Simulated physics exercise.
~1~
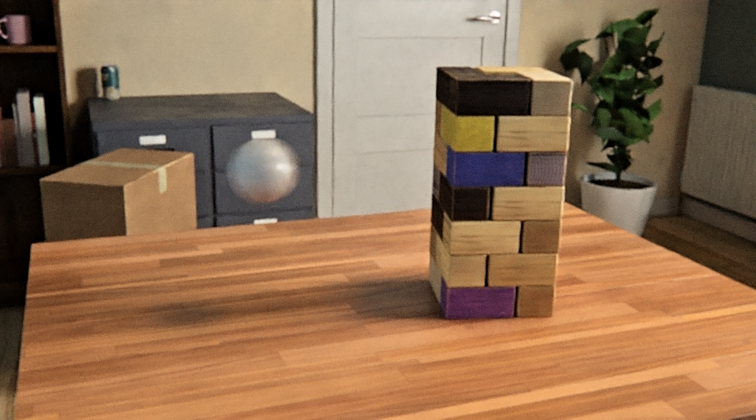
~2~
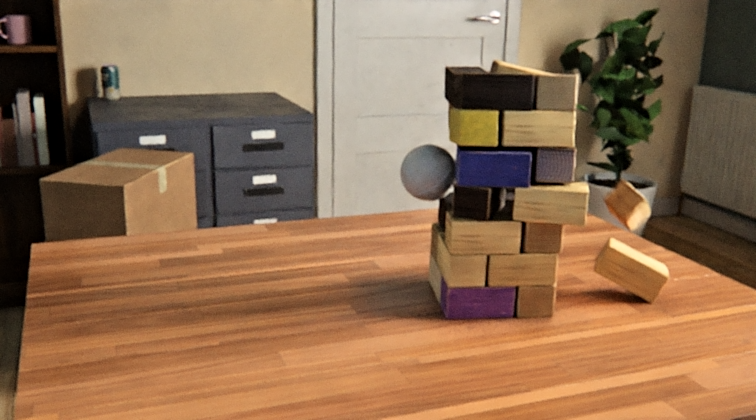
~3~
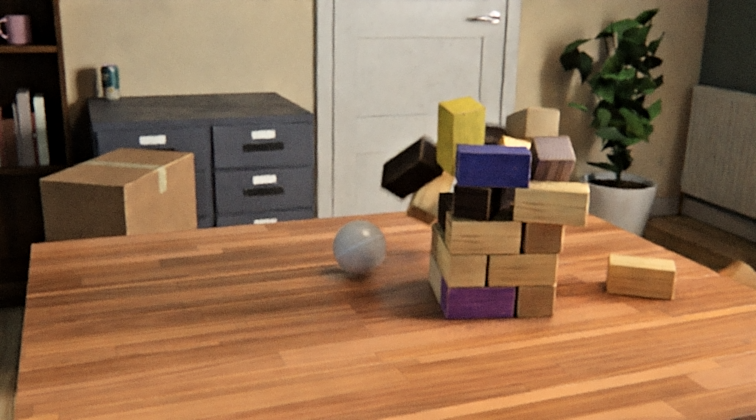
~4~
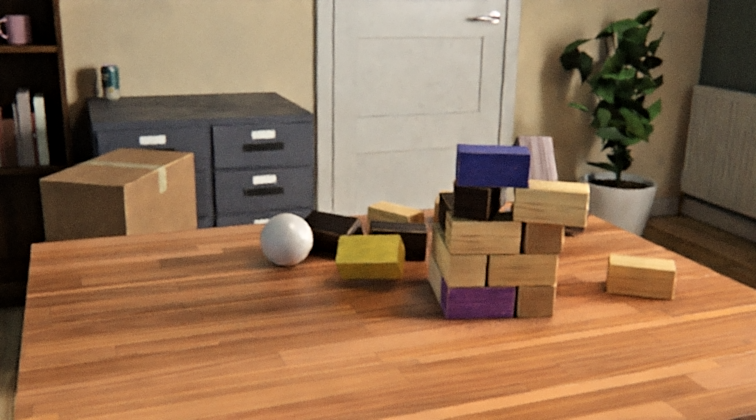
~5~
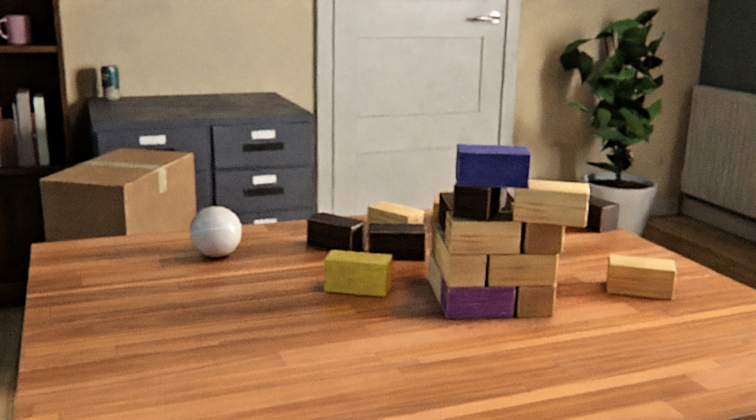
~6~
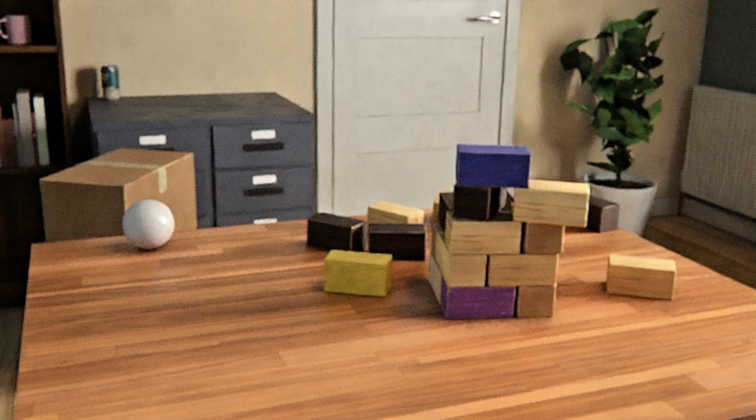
A grey ball flies into a tower of wooden blocks on a table, knocking the upper part apart and scattering blocks, including a yellow one, around it, then rolls away left, while the blue block stays atop the remaining stack and the purple block sits unmoved at its base.
